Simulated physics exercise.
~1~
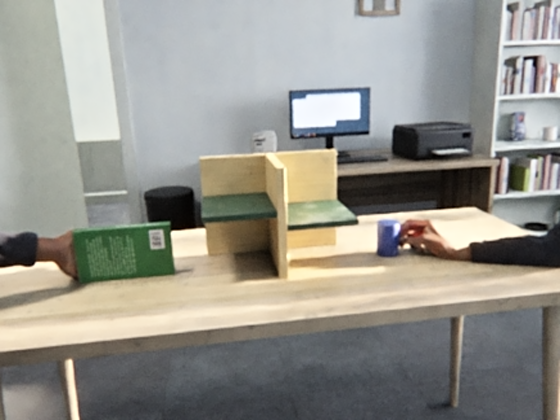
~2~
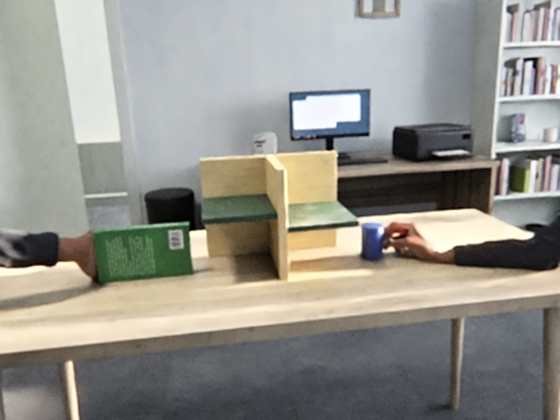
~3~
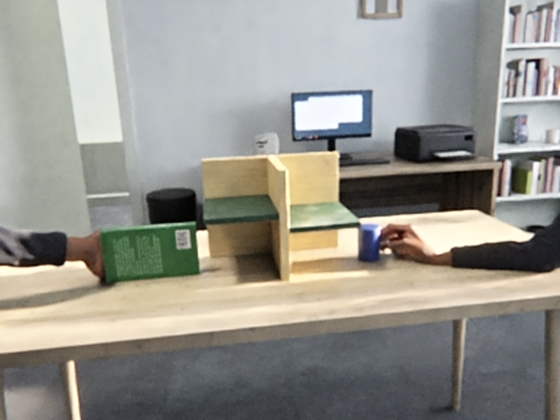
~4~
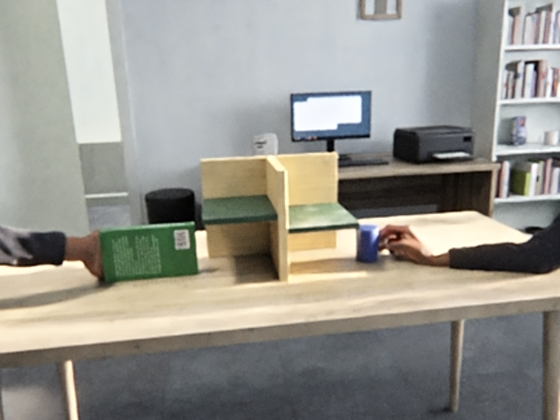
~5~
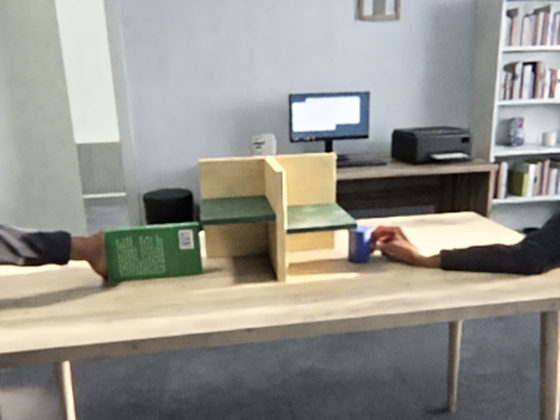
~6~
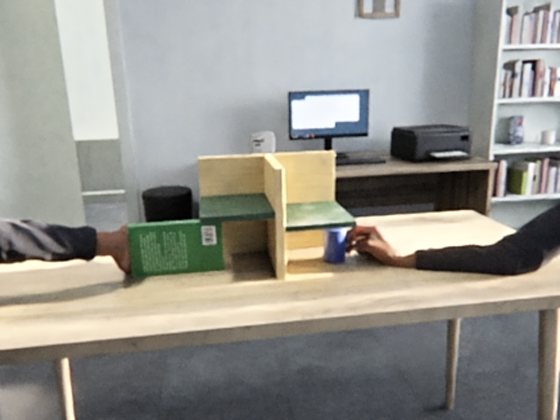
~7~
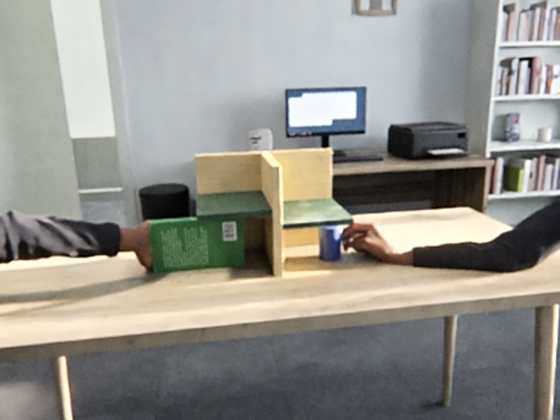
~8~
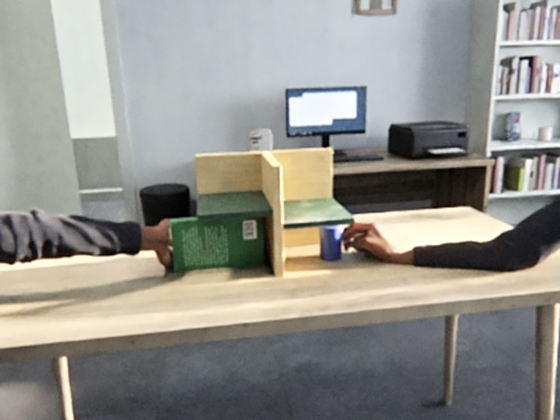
Two hands sliding a green book and a small blue cylinder inward from opposite sides until both sit under a stand's shelves.
